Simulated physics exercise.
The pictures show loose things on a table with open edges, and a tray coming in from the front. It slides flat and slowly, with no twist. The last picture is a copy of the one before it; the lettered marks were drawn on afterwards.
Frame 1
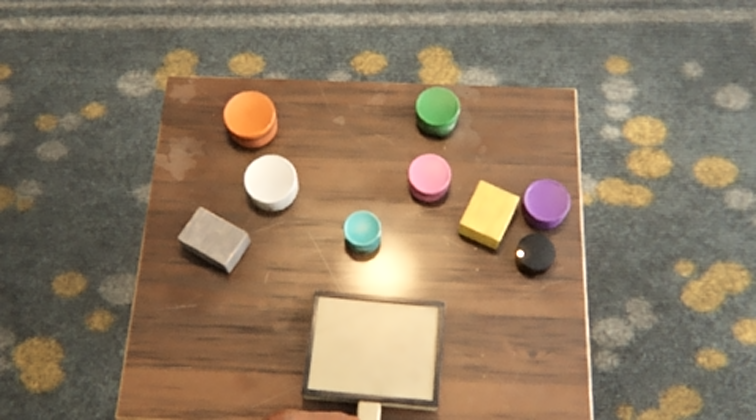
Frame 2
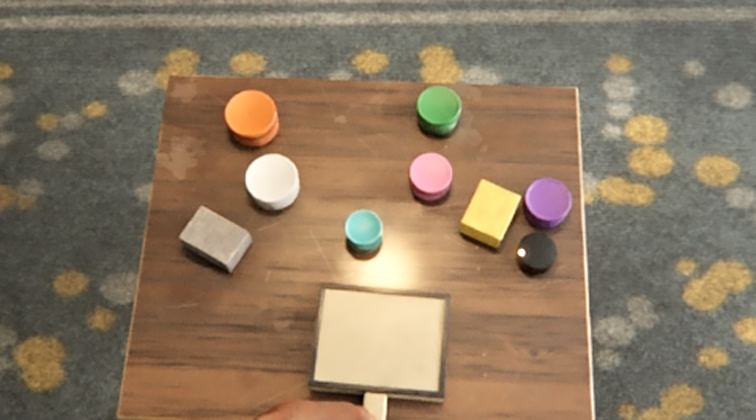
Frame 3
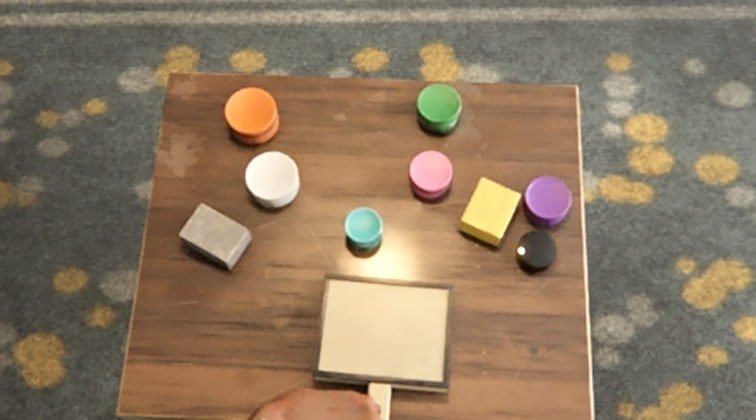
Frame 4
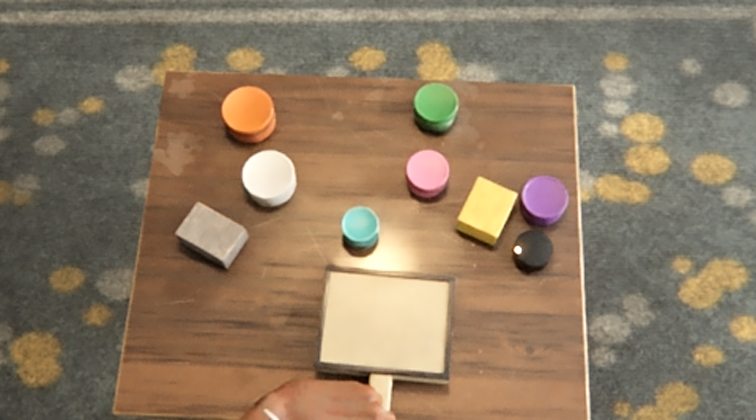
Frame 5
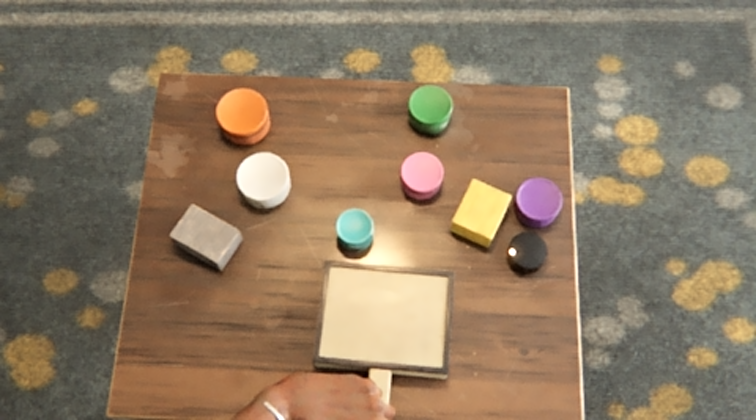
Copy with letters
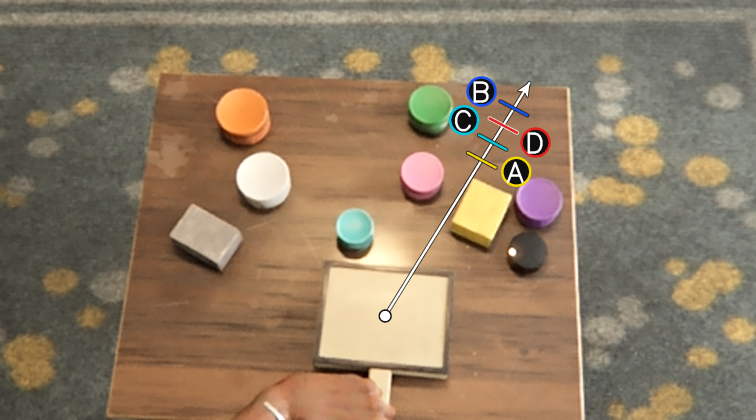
The video shows a wooden table holding colourful round tubs, a yellow block and a grey block, while a hand at the front edge slowly slides a flat, dark-rimmed tray a short way forward toward the small turquoise tub.
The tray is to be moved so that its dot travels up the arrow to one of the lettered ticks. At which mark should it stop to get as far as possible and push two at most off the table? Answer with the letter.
Mark C.
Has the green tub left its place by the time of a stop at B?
Yes.
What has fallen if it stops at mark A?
The green tub.
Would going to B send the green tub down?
By then, yes.
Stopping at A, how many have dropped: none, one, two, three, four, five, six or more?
One.
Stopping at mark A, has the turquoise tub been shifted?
Yes.
On the copy, A at (482, 160); B at (514, 108); C at (492, 142); D at (503, 125); the arrow from (385, 316) to (529, 83); the white dot at (385, 316).
On C. First, tray (426, 254); yellow block (487, 188); turquoise tub (367, 185).
Then, tray (463, 193); green tub (430, 91); purple tub (548, 200).
Finally, tray (491, 148); purple tub over the edge; green tub over the edge; two fallen.
By contrast, A is within the limit but short; B drops four; D drops four.
